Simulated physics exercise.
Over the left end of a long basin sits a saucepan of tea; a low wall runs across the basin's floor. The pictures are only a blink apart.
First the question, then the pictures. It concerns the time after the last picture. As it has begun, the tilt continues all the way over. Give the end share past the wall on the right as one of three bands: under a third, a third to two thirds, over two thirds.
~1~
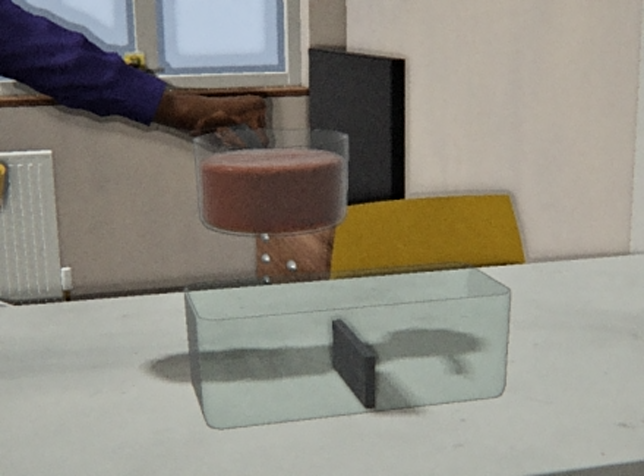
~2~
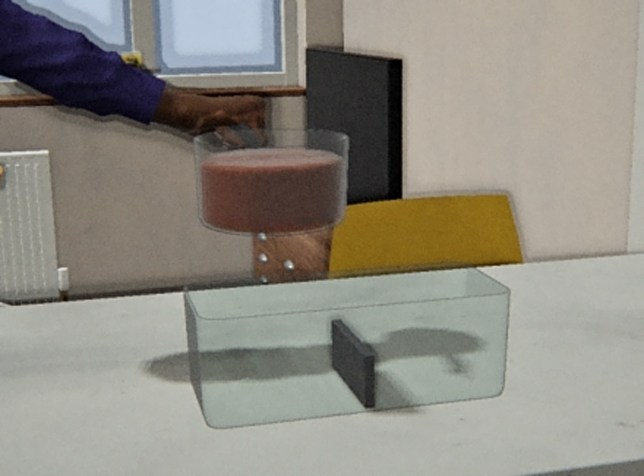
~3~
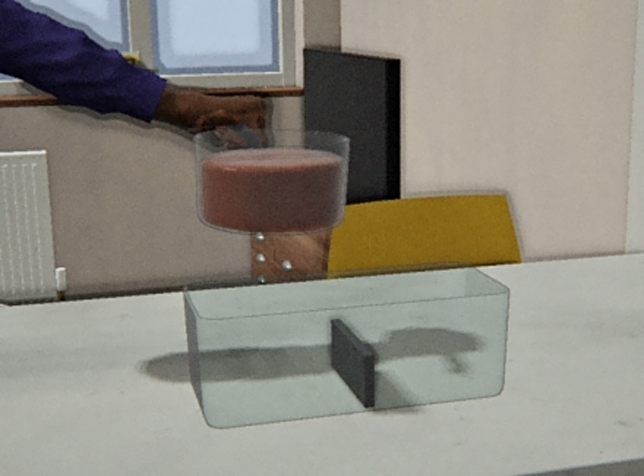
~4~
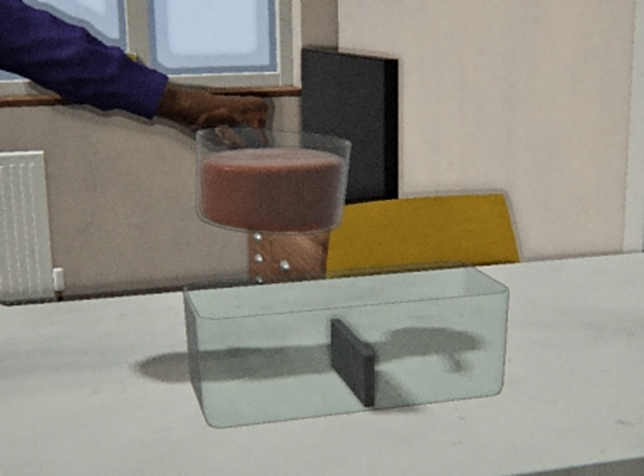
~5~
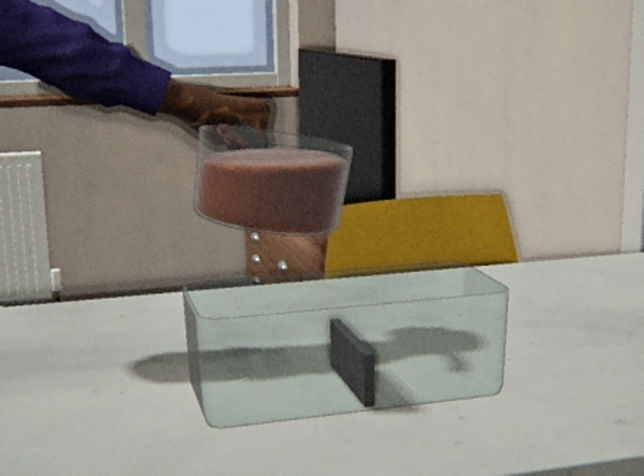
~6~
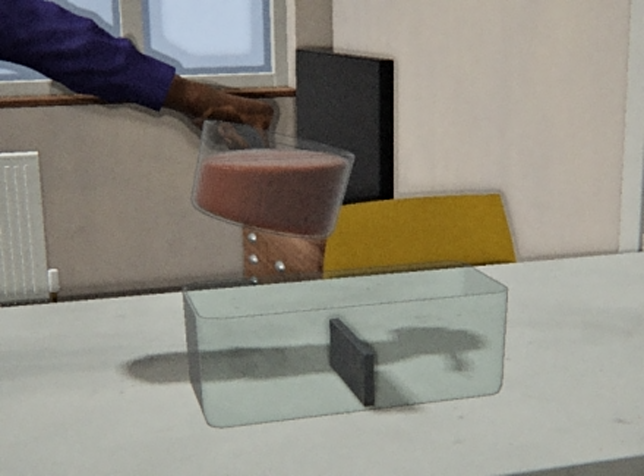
I reckon what ends right of the wall tops two thirds.
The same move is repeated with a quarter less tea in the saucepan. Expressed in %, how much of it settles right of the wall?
Close to 80 per cent.
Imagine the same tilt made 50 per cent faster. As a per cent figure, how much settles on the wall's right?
About 75 %.
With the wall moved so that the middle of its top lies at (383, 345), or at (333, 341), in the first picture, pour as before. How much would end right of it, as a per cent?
Note: Roughly 60 % in case one, 95 % in case two.
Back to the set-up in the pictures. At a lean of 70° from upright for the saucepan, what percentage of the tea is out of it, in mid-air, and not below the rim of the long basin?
Around 30 in a hundred.
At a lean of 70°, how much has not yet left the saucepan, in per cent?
Around 60 percent remains.
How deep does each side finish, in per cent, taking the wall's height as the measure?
It settles around 10 on the left side and around 80 on the right side.
A moment on, the tilt is 70° and 58 per cent is still to pour, 0 is left of the wall and 14 right of it.
Next, the tilt is 104° and 10 per cent is still to pour, 5 is left of the wall and 78 right of it.
Then the tilt is 110° and 0 per cent is still to pour, 14 is left of the wall and 85 right of it.
Later the tilt is 110° and 0 per cent is still to pour, 14 is left of the wall and 85 right of it.
In the end 14 per cent lies left of the wall, 85 right of it and 0 outside.
